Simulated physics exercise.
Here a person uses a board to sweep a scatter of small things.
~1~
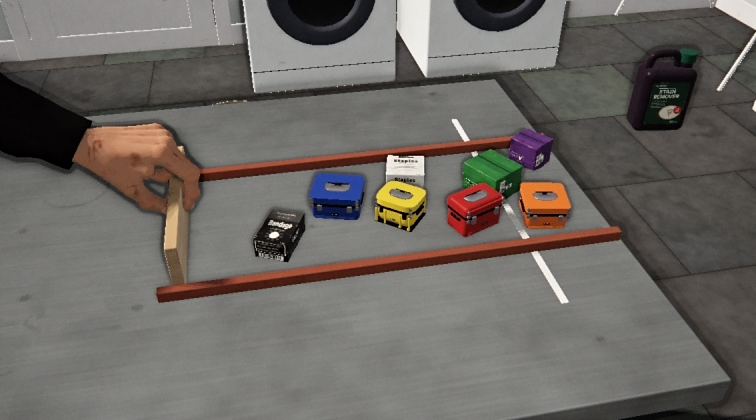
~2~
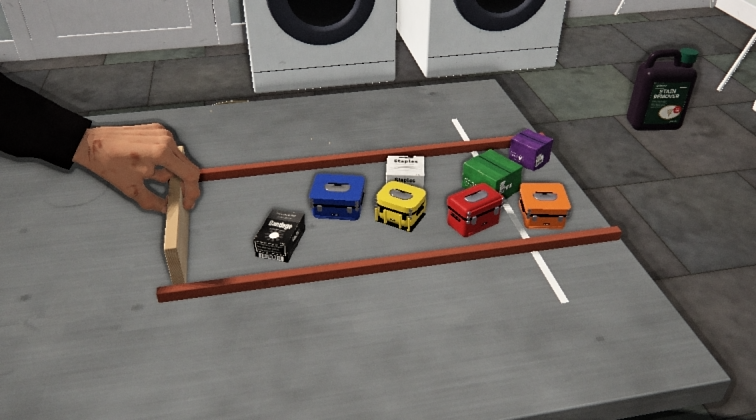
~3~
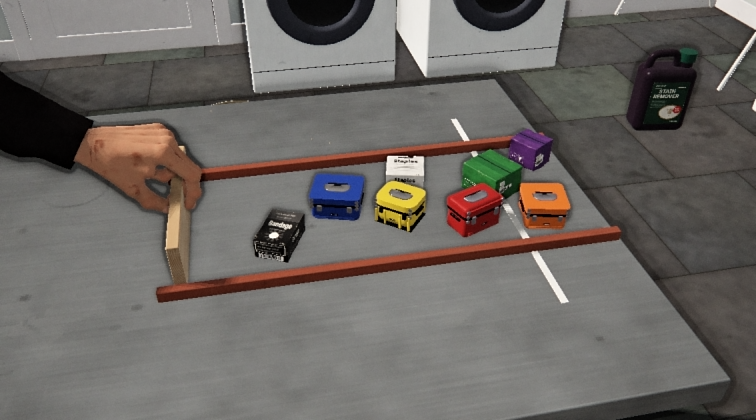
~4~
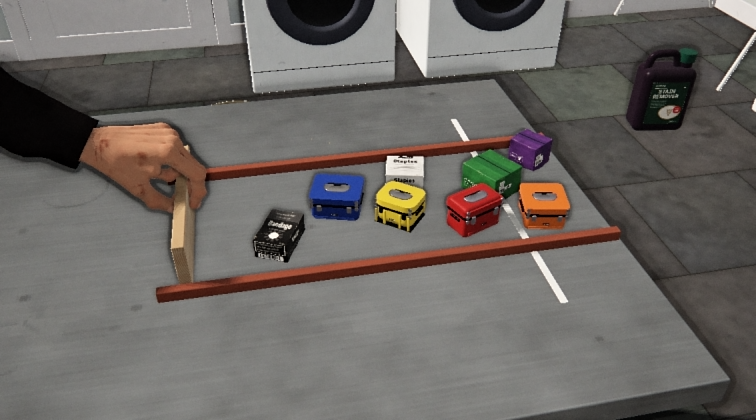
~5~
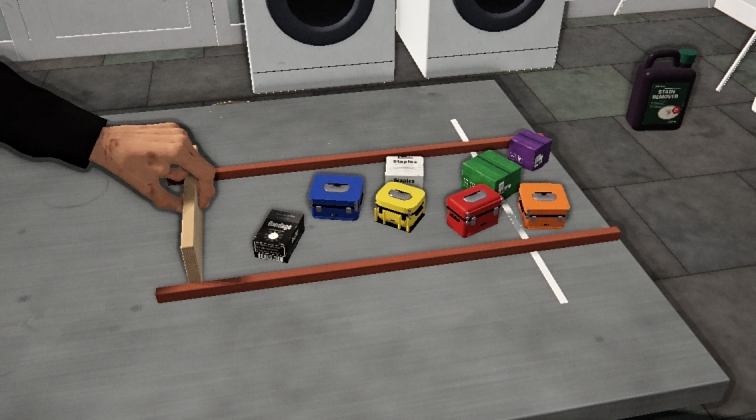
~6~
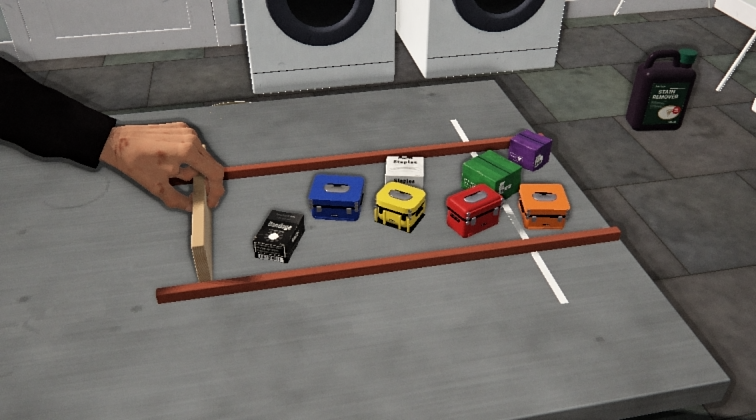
A hand slides a wooden board slightly right between two rails toward small, still, colorful boxes.
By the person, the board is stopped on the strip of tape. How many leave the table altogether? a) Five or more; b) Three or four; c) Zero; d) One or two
d, one or two.
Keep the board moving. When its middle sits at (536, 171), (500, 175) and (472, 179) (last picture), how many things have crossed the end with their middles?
The numbers past the end are 6, 2 and 0.
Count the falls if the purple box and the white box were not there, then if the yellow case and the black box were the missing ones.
The first removal gives 1, the second gives 0.
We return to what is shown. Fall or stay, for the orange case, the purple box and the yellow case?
Verdict: Orange case down; purple box down; yellow case still on.
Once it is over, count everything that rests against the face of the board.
2 end up touching it.
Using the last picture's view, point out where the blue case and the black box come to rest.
In the last picture, roughly (514, 171) and (529, 207).
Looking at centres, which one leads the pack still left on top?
That would be the green box.
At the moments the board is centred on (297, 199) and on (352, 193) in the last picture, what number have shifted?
1 at one spot and 4 at the other.
A little later, none off yet; purple box at rest near (530, 150); orange case at rest near (543, 207); green box at rest near (492, 177).
Next, none off yet; purple box moving near (536, 148); orange case shifted about its own width near (570, 203); green box shifted about its own width near (527, 169).
When it is over, the number that fall off is one or two; down, orange case and purple box.
